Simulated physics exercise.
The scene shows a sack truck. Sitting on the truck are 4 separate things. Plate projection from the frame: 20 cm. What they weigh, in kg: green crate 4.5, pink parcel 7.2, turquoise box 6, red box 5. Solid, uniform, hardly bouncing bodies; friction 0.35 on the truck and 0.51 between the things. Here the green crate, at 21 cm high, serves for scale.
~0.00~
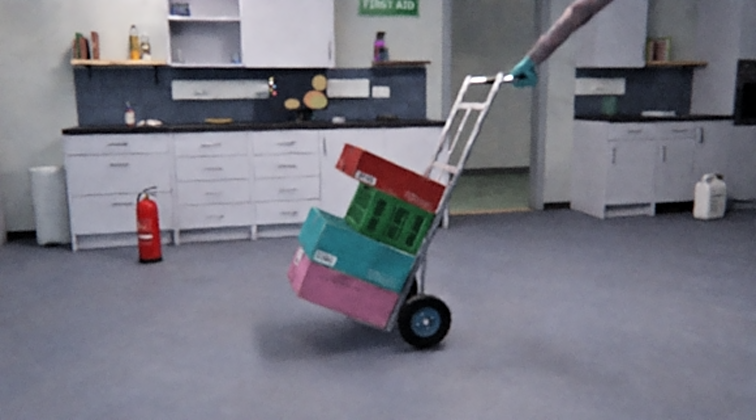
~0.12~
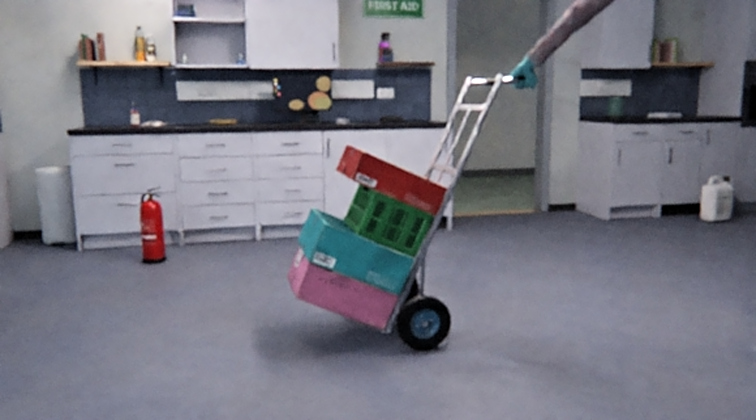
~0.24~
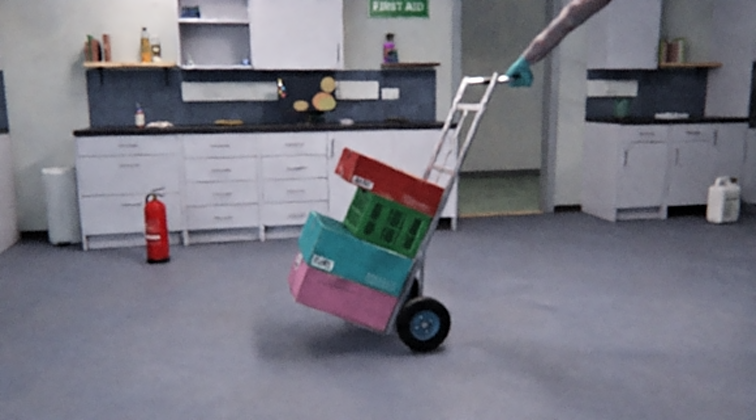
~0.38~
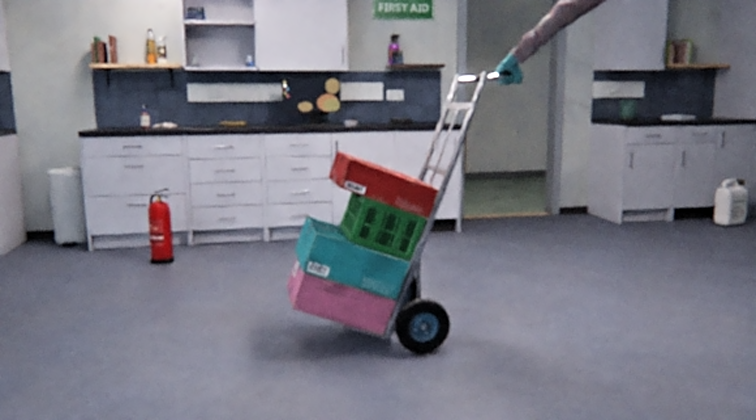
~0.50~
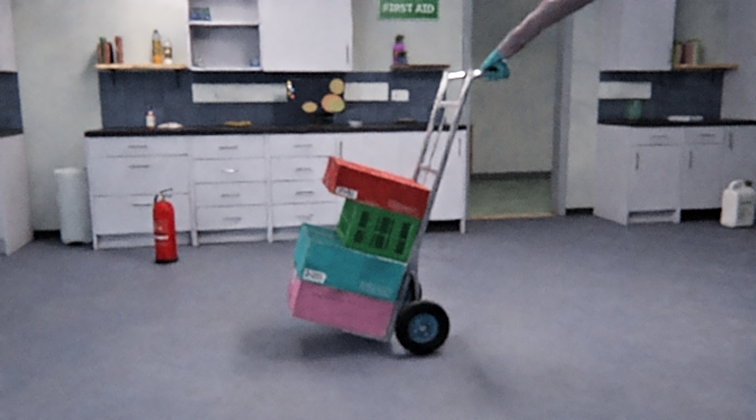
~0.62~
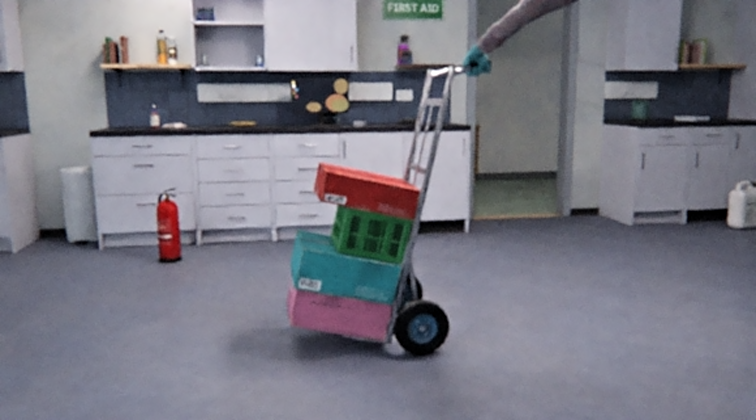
Sack truck stacked with four colourful boxes and crates swinging gradually more upright as a gloved hand moves its handle left.
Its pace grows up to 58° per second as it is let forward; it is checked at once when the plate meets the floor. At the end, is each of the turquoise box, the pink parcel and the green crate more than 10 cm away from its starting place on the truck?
Turquoise box: No; pink parcel: No; green crate: No.
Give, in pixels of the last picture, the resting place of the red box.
At about (321, 206).
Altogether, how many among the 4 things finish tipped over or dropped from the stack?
In all, 0.
After 0.82 s, 4° short of upright.
After 0.92 s, truck upright.
After 1.02 s, truck upright; green crate tipped 4° from how it sat near (342, 240); turquoise box slid 2 cm near (330, 283); red box tipped 4° from how it sat.
At rest (1.6 s), all 4 in place, give or take 10 cm. In the last view, turquoise box near (330, 283), pink parcel near (336, 320).
